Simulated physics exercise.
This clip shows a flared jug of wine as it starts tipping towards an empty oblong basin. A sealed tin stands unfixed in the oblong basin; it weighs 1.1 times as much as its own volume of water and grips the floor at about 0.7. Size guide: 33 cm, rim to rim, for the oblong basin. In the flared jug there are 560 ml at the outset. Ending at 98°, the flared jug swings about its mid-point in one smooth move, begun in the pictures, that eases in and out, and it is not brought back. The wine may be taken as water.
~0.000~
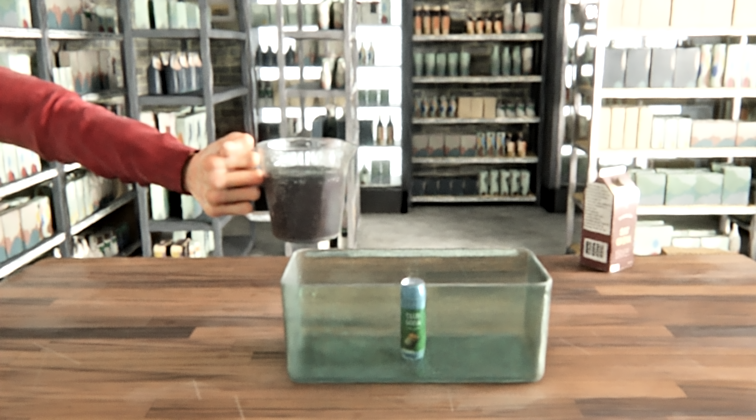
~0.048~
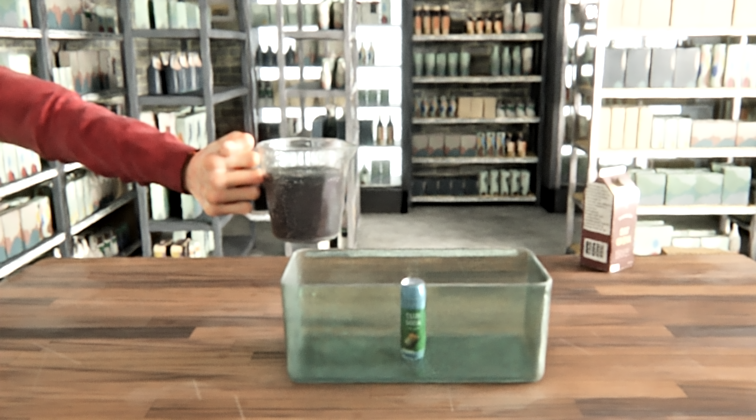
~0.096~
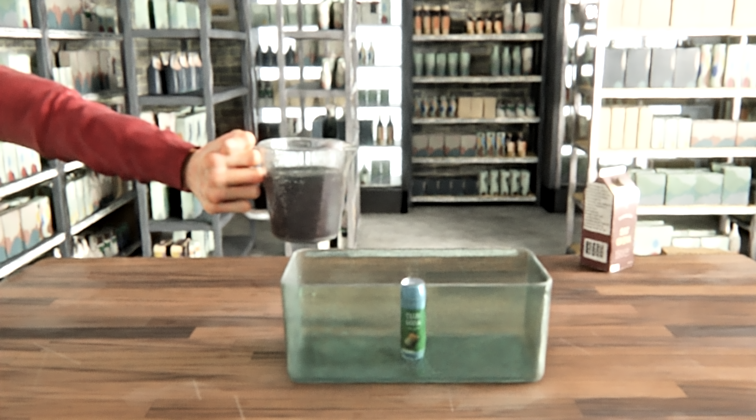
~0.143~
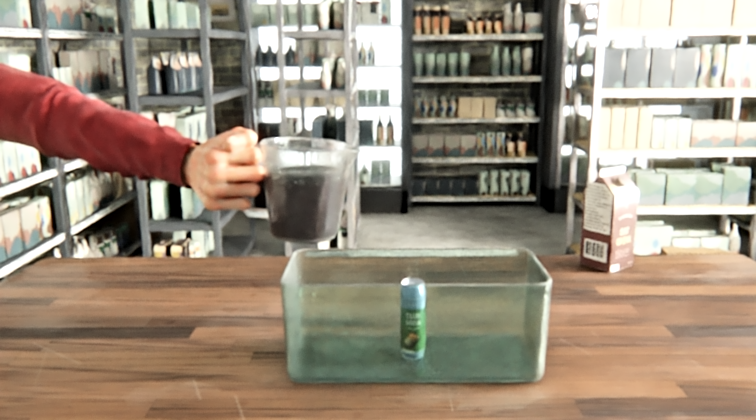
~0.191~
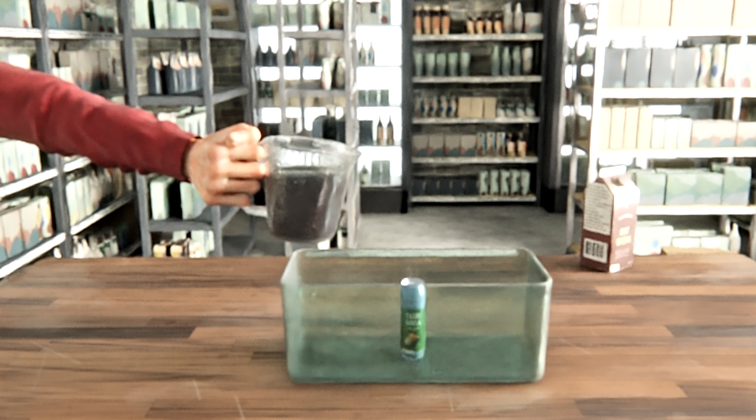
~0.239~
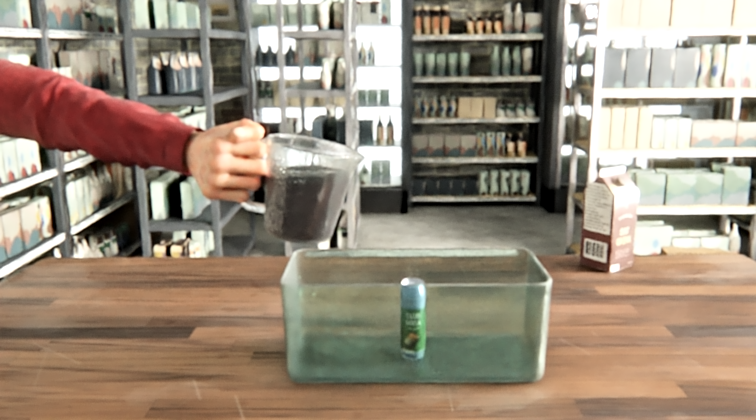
In a storeroom, a hand slightly tilts a jug of dark liquid rightward above a glass basin.
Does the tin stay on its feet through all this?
It tumbles.
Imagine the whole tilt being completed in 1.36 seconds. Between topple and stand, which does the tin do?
Then it tips over.
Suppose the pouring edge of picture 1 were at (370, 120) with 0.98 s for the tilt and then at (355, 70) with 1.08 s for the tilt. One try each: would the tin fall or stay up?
First it stays on its base; then it stays on its base.
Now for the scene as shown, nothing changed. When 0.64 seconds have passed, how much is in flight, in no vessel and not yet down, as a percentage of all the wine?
10 per cent.
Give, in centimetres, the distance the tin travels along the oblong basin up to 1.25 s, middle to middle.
I'd put it at around 6 centimetres.
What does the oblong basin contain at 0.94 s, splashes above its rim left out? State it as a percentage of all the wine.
About 52 per cent.
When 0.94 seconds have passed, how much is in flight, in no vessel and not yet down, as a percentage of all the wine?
16 per cent or so.
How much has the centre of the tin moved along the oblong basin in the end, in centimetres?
It finishes around 7.0 cm from where it began.
By 0.64 s the tilt is 63° and 88 per cent is still to pour; the tin stands where it began.
By 0.94 s the tilt is 94° and 32 per cent is still to pour; the tin stands where it began.
By 1.25 s the tilt is 98° and 3 per cent is still to pour; the tin lies on its side.
By 1.58 s the tilt is 98° and 0 per cent is still to pour; the tin lies on its side.
At rest the tin lies on its side.
